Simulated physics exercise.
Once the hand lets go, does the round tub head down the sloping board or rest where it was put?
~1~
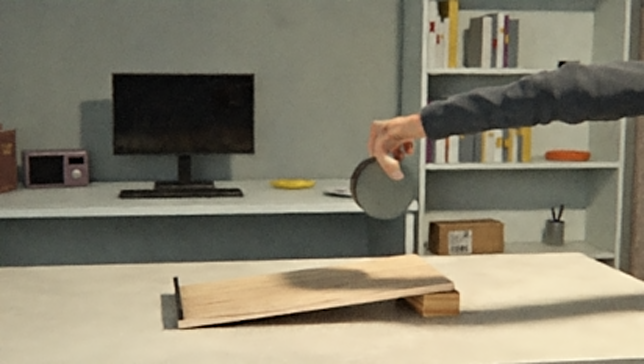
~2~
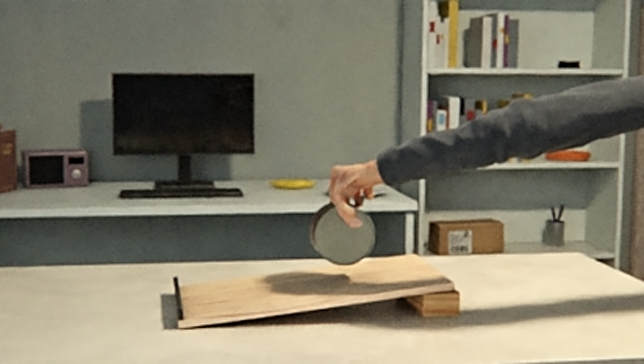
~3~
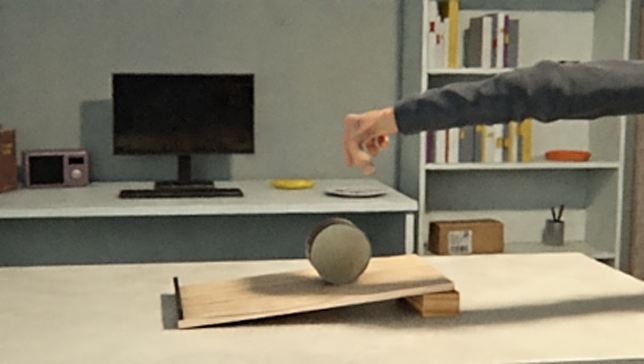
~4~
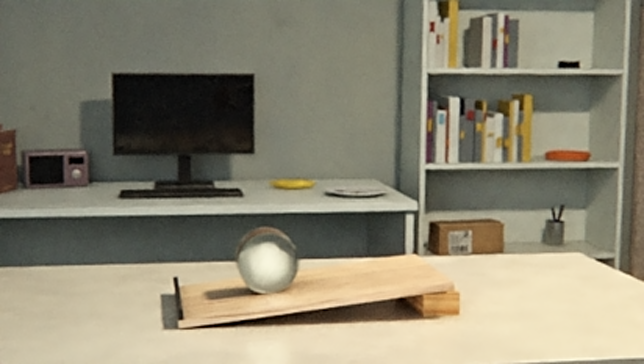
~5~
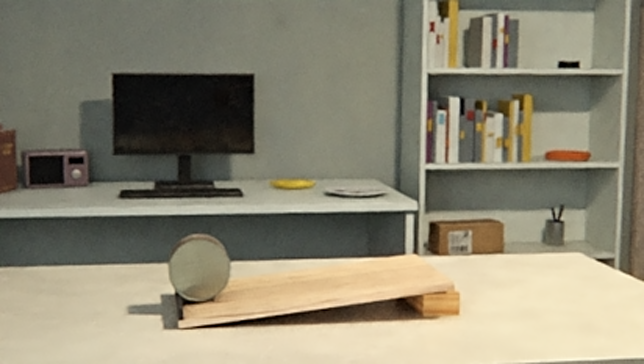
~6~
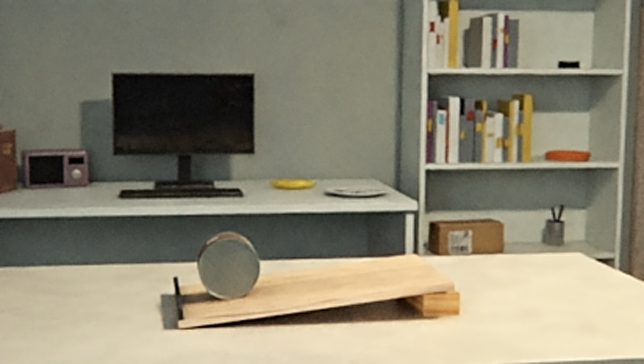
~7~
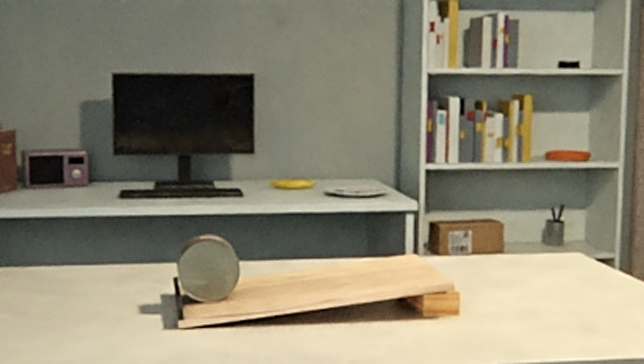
It heads down the board to the left, ending near the low end after a small rebound.
